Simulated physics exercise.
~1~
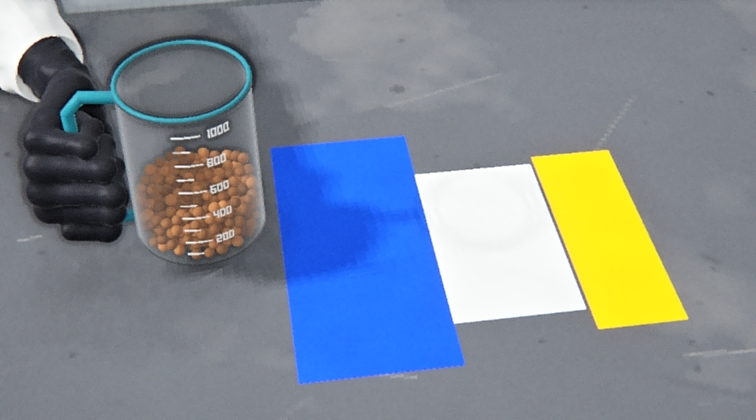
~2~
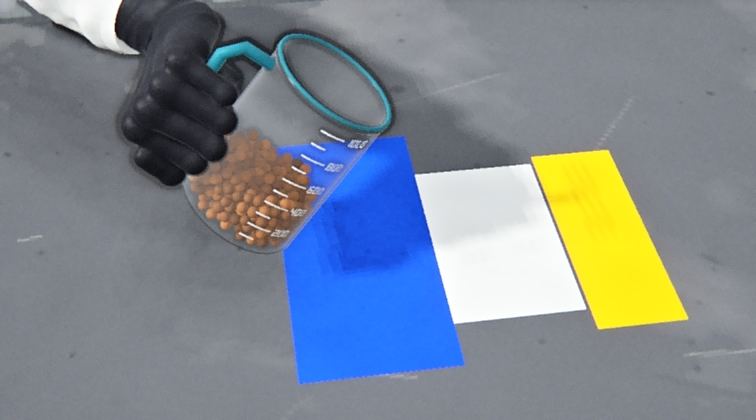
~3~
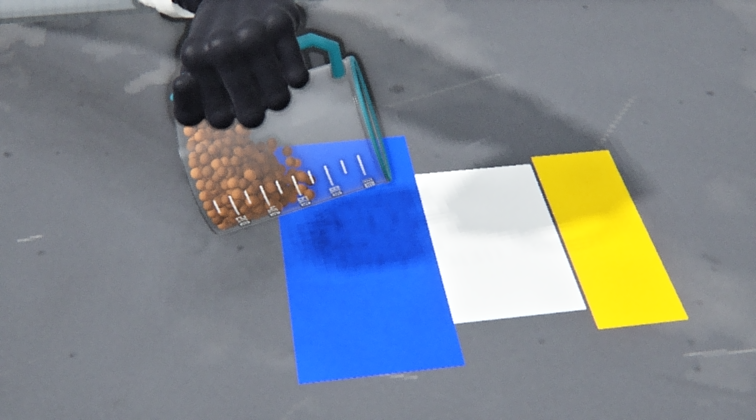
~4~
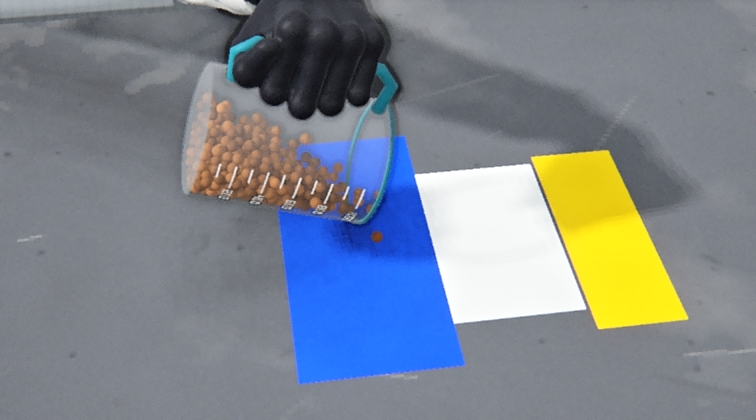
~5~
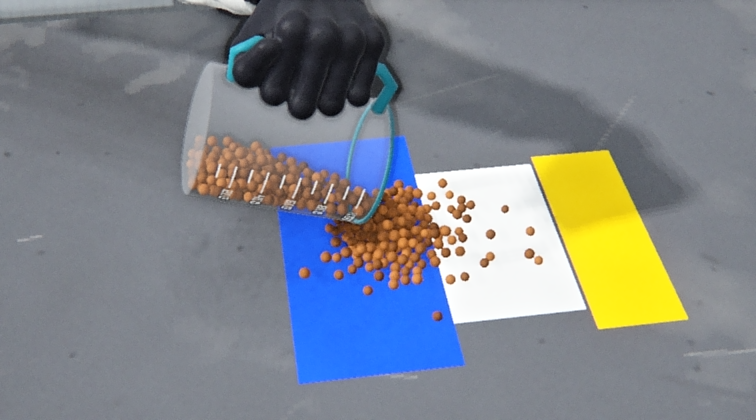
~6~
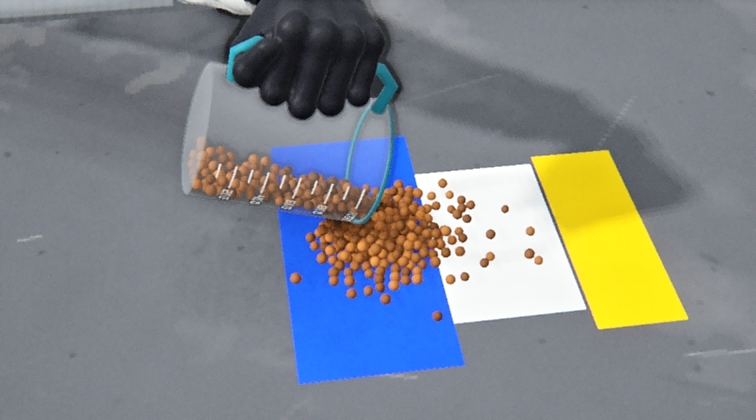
At the start, a black-gloved hand holds a clear jug with a teal rim and handle, partly filled with small brown balls, upright to the left of blue, white and yellow mats on a gray table. The hand lifts the jug and tips it rightward toward the blue mat. It tilts further until the jug lies on its side and the balls slide toward the rim. One ball drops out, then many pour onto the blue mat, with some scattering onto the white. Finally, the jug stays tilted, still holding some balls, above a heap mostly on blue, while the yellow mat remains empty.
